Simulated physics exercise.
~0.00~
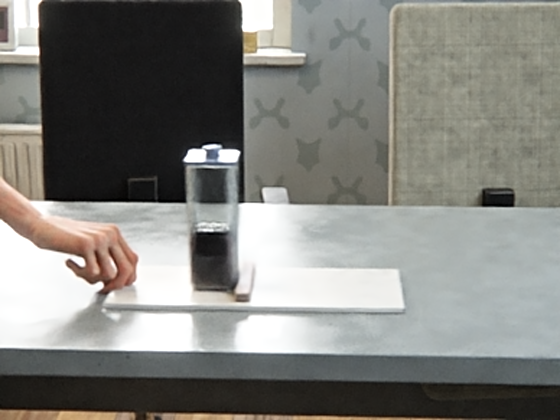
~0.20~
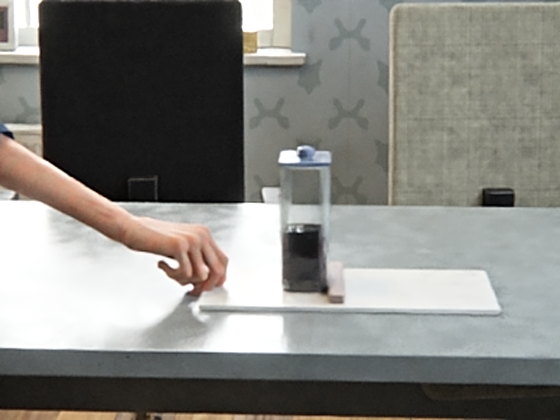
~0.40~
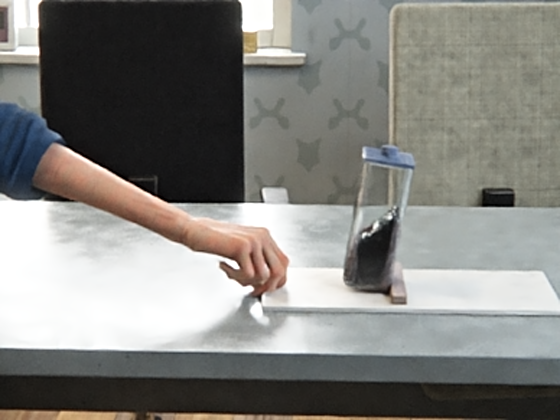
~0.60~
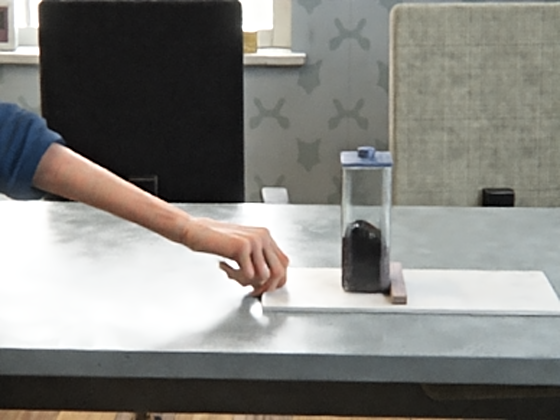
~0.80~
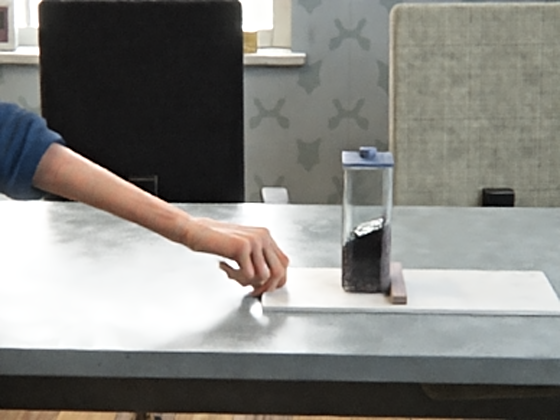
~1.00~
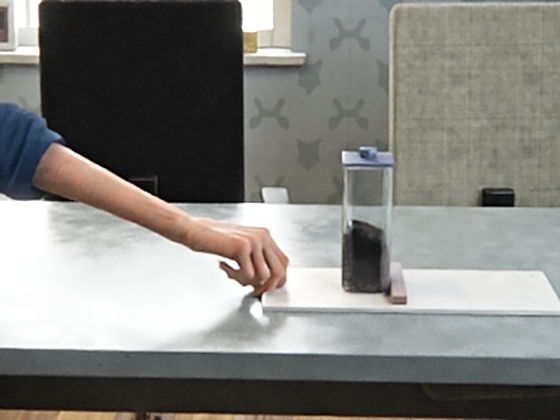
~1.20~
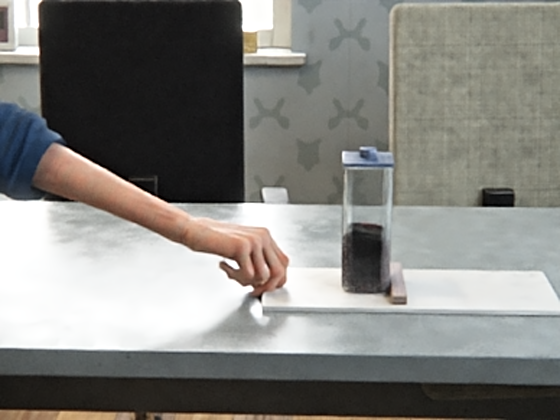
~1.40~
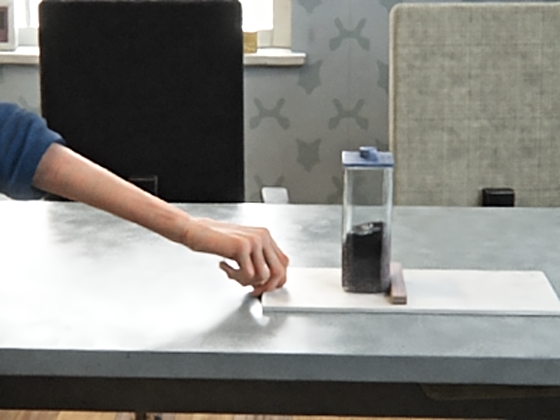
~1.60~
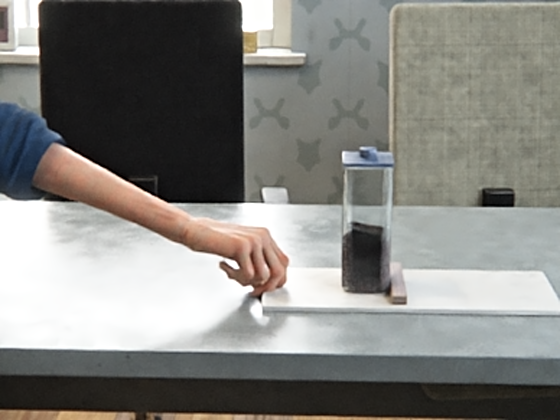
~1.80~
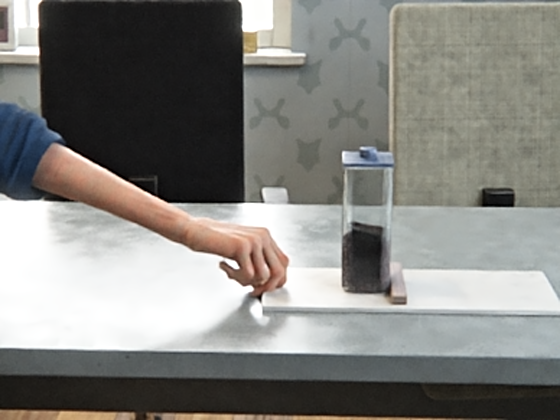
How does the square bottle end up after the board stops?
It stays up. After leaning to the right, it settles back upright on the board beside the low batten.
